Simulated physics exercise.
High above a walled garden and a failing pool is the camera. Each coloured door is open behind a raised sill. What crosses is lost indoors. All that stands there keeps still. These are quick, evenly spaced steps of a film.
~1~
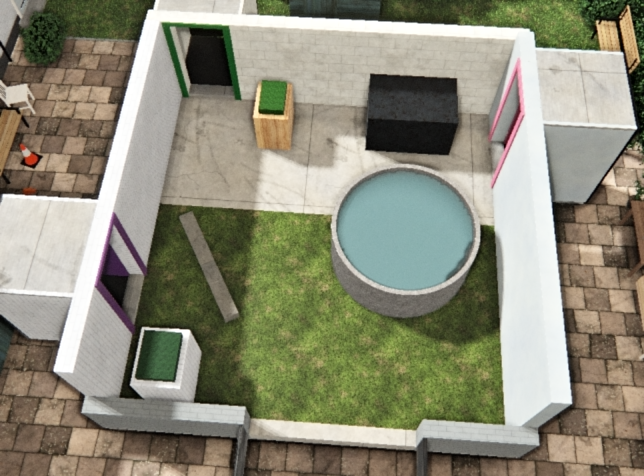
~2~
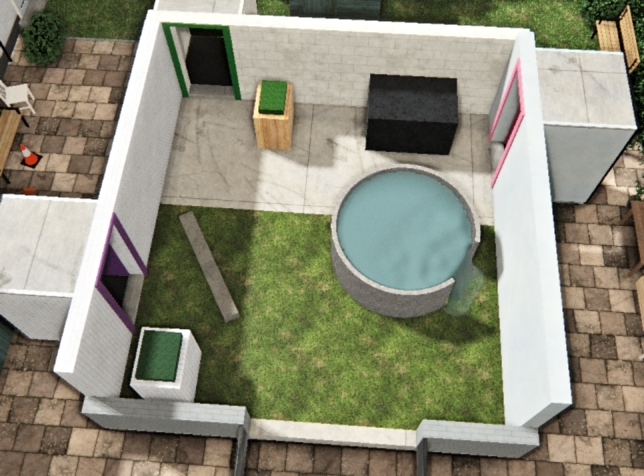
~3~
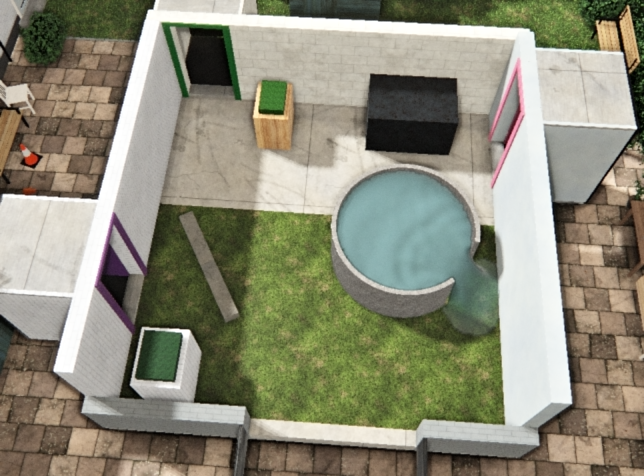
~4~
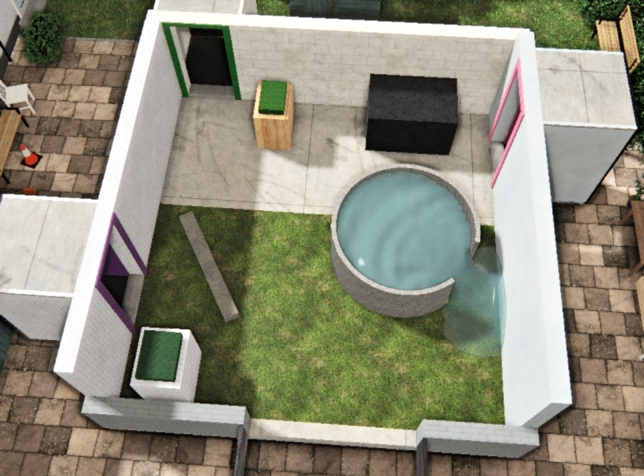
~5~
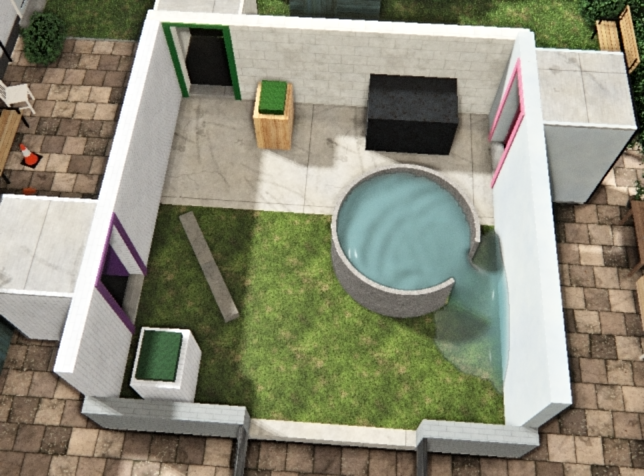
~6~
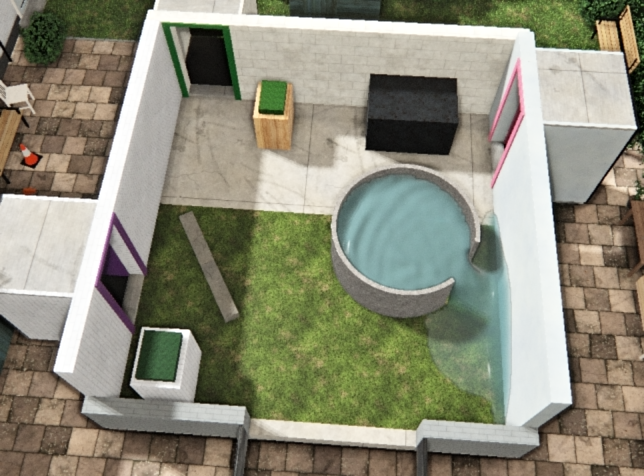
Round grey tank leaking water through a gap in its lower right side, the pool spreading over grass along the white wall.
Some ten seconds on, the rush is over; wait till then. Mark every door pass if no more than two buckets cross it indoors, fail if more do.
Marks: Pink door fail, green door pass, purple door pass.
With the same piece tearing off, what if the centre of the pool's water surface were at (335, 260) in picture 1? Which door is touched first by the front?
That would be the pink one, I think.
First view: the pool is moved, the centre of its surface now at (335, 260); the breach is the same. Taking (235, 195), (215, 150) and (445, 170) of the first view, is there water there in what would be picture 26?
Taking them in the order asked: Spared, then spared, then inundated.
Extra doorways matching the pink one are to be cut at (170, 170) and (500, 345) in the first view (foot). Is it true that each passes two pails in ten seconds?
As listed: Holds, takes more.
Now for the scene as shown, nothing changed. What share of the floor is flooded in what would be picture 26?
About 55 per cent.
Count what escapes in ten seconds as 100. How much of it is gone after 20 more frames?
Near 20 in a hundred.
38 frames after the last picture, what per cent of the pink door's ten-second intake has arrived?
Share at that point: Roughly 60 %.
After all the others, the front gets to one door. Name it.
Result: The green-painted one.
A moment on, water covers 20 % of the floor; the pink door wet at the sill, nothing in, the green door not reached, the purple door not reached.
Next, water covers 30 % of the floor; the pink door wet at the sill, nothing in, the green door not reached, the purple door not reached.
Then, water covers 55 % of the floor; the pink door under two buckets in, the green door not reached, the purple door not reached.
Later, water covers 80 % of the floor; the pink door far over two buckets in, the green door not reached, the purple door wet at the sill, nothing in.
In the end, water covers 95 % of the floor; the pink door far over two buckets in, the green door wet at the sill, nothing in, the purple door wet at the sill, nothing in.
